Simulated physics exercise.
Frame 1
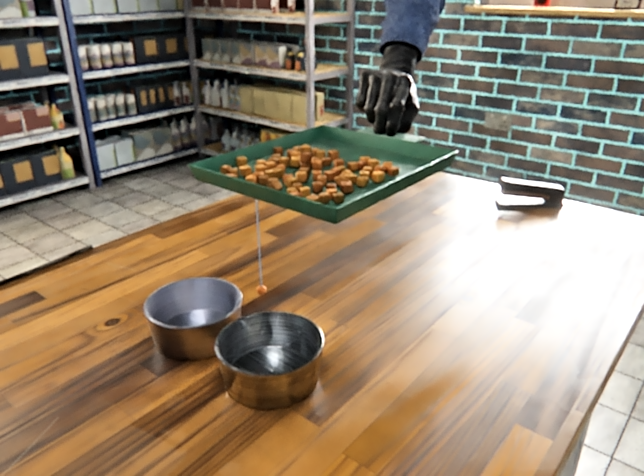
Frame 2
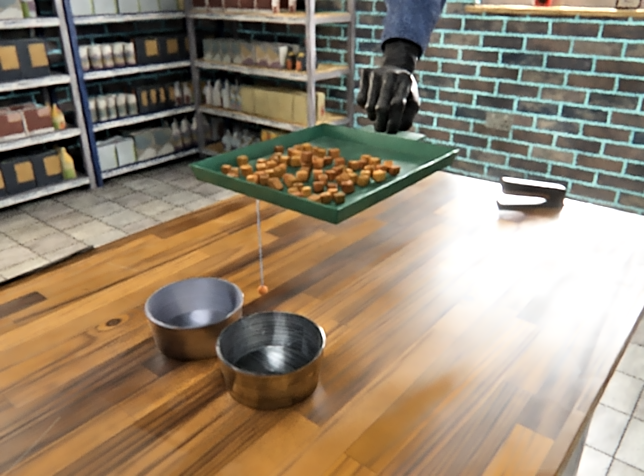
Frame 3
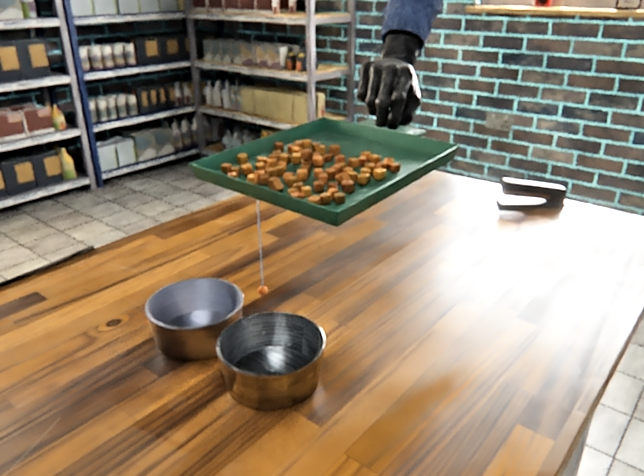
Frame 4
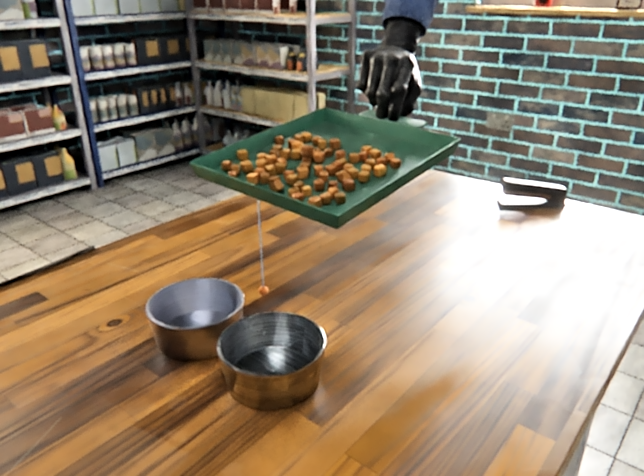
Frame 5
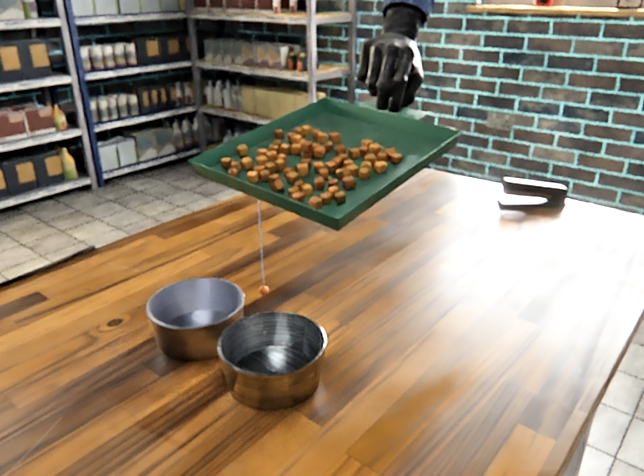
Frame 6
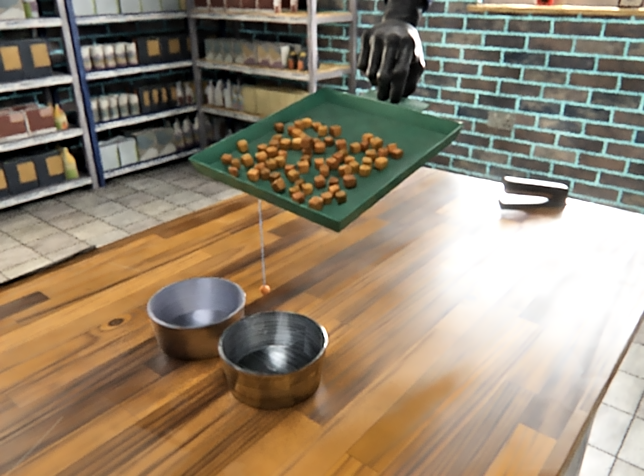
A green tray of small brown cubes, held by a black-gloved hand at its far edge, tilts gradually as that edge rises, its near right corner dipping slightly, while two metal bowls sit still on the wooden table below.
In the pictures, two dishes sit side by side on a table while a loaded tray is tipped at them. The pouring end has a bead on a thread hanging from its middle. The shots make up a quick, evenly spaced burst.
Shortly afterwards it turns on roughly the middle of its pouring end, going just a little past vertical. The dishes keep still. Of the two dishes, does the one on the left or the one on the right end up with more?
The one on the right.
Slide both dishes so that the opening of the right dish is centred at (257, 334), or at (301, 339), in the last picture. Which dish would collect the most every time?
The dish to the right, then the dish to the right.
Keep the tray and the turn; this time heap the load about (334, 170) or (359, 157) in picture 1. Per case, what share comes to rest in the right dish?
Near 40 per cent and near 40 per cent.
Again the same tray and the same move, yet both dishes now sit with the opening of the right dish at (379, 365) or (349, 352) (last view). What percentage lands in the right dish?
10 %, then 40 %.
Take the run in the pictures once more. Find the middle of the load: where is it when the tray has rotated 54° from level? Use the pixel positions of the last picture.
Roughly (302, 183).
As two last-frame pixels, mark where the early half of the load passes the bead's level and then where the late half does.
Early-half point (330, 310); late-half point (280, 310).
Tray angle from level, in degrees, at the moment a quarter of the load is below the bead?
Roughly 105 degrees.
Soon, tray tipped steeply; all on the tray.
A while on, tray tipped right over; all on the tray.
Towards the end, tray tipped past a quarter turn; about half in the right dish; about half outside both.
Finally, tray tipped past a quarter turn; about half in the right dish; none in the left dish; about half outside both.
